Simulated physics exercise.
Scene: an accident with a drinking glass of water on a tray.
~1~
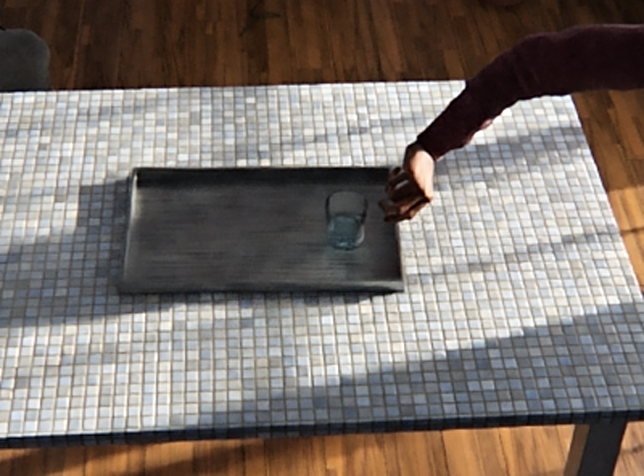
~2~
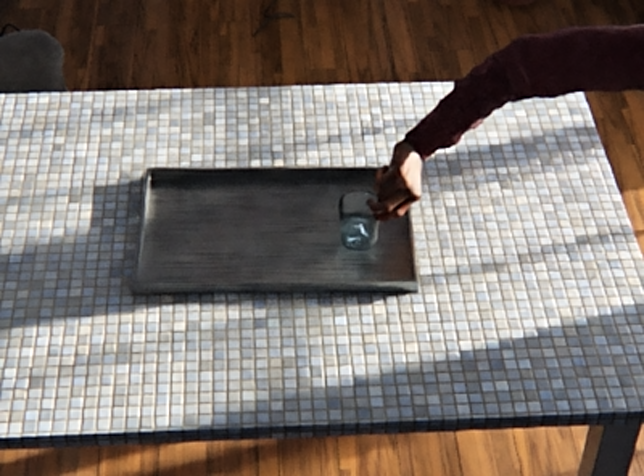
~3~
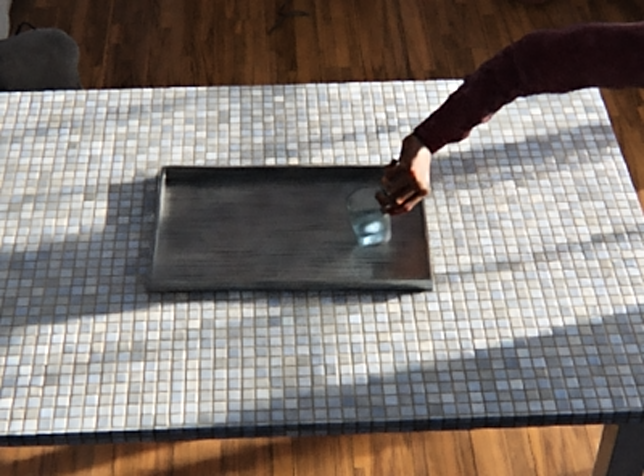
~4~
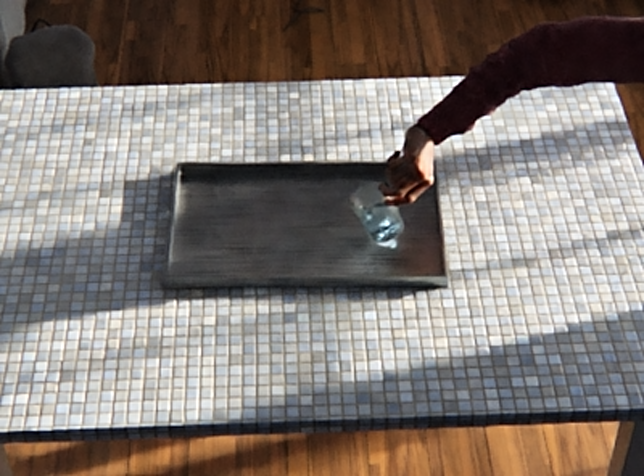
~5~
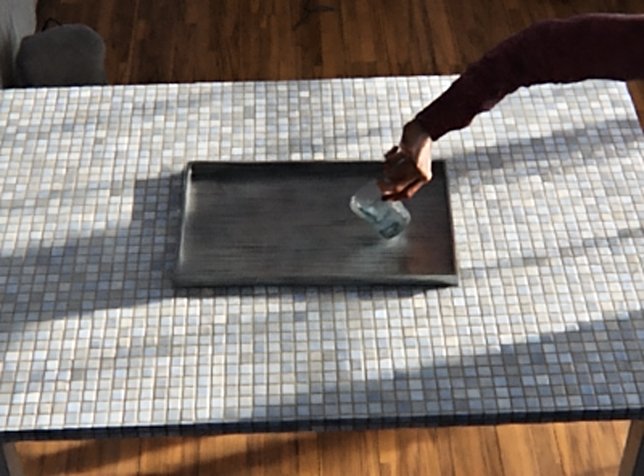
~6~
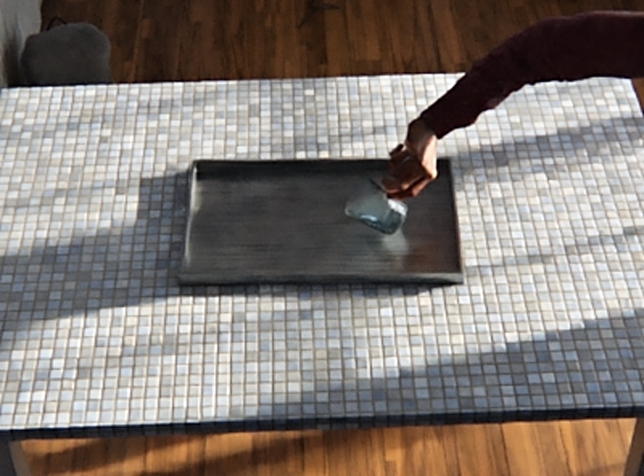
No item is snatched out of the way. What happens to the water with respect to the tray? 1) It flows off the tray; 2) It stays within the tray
The answer is 2.
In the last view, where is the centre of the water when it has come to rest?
About (247, 221).
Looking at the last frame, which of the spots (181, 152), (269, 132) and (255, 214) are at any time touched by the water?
In the order listed they come out never touched, never touched, caught by it.
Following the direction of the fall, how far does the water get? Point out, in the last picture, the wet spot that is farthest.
(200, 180).
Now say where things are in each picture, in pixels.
In the first picture, it stands upright; drinking glass (346, 220) about half full; tray (265, 279).
In the second picture, fingers against its side; drinking glass about half full, surface at (360, 224).
In the third picture, fingers against its side; drinking glass (370, 217) about half full.
In the fourth picture, fingers against its side; drinking glass (378, 212) tipped 25°; tray (309, 274).
In the fifth picture, fingers against its side; drinking glass (381, 209) tipped 35°.
In the sixth picture, it is falling; drinking glass (376, 208) tipped 55°.
A moment on, the drinking glass lies in the tray; the puddle covers about as much as a plate; the rim holds it.
Further on, the puddle covers about as much as a plate; the rim holds it.
When it is over, the puddle covers about as much as a tray; the rim holds it.
